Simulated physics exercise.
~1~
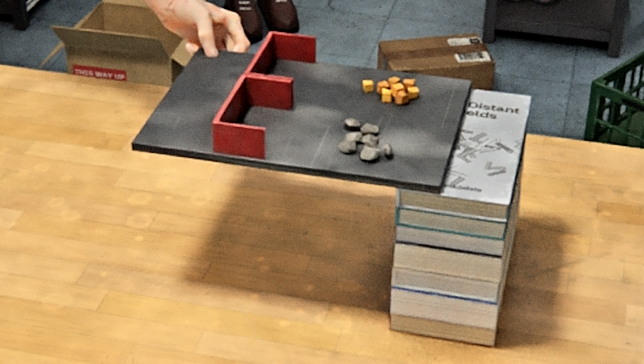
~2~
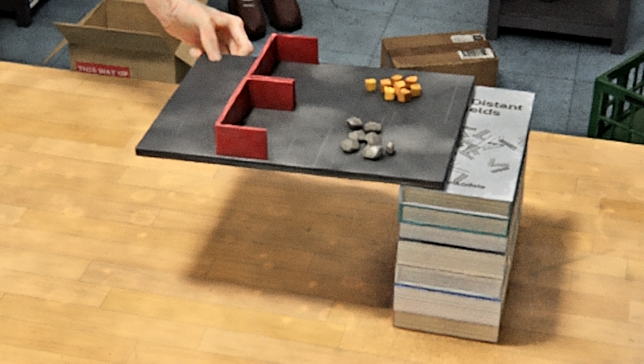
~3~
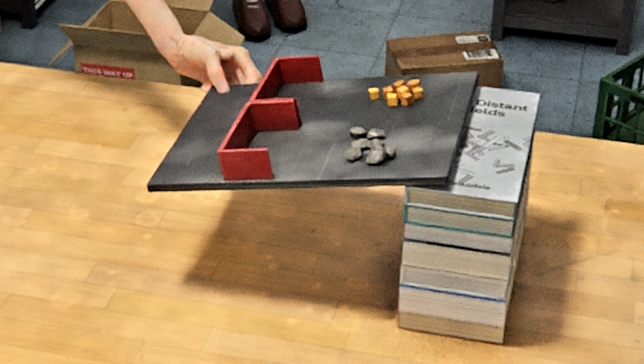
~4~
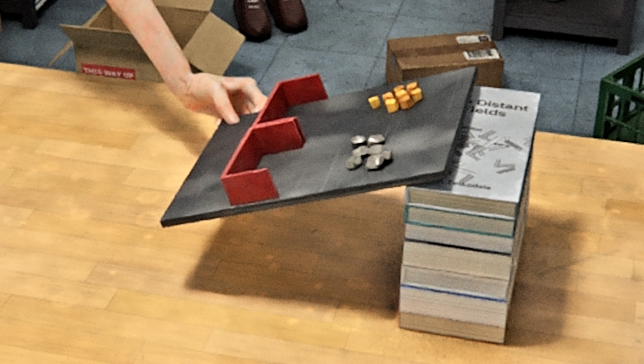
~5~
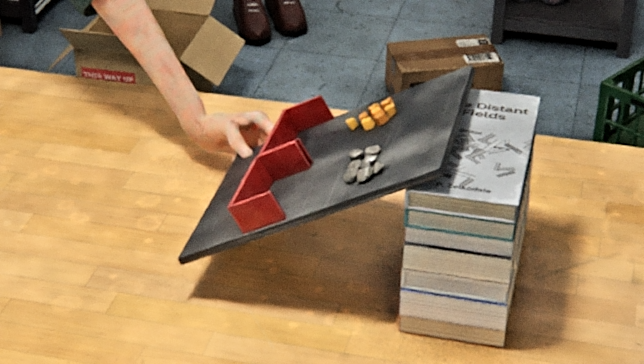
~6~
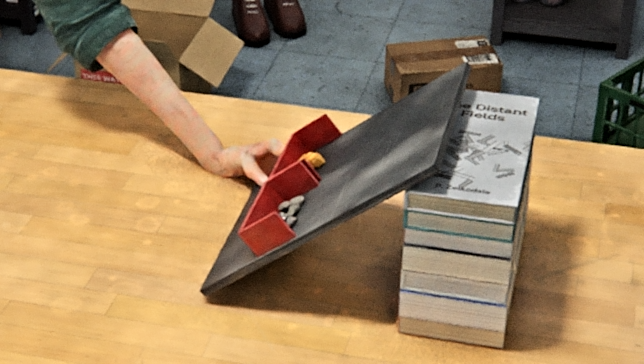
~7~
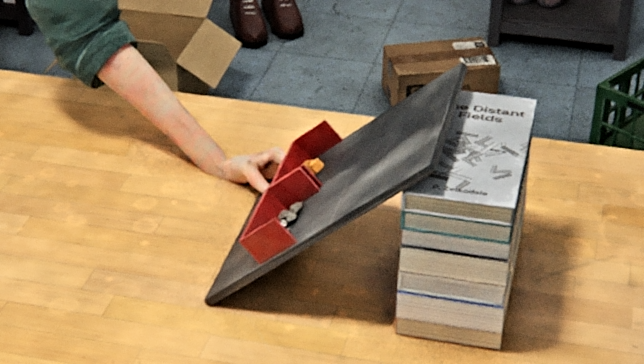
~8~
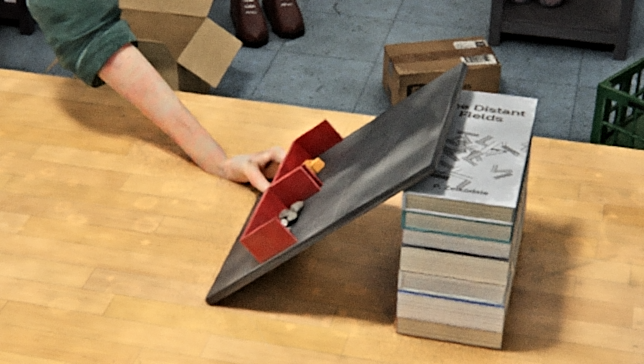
A hand-lowered black board tilts, and grey stones and orange cubes slide against red barriers.
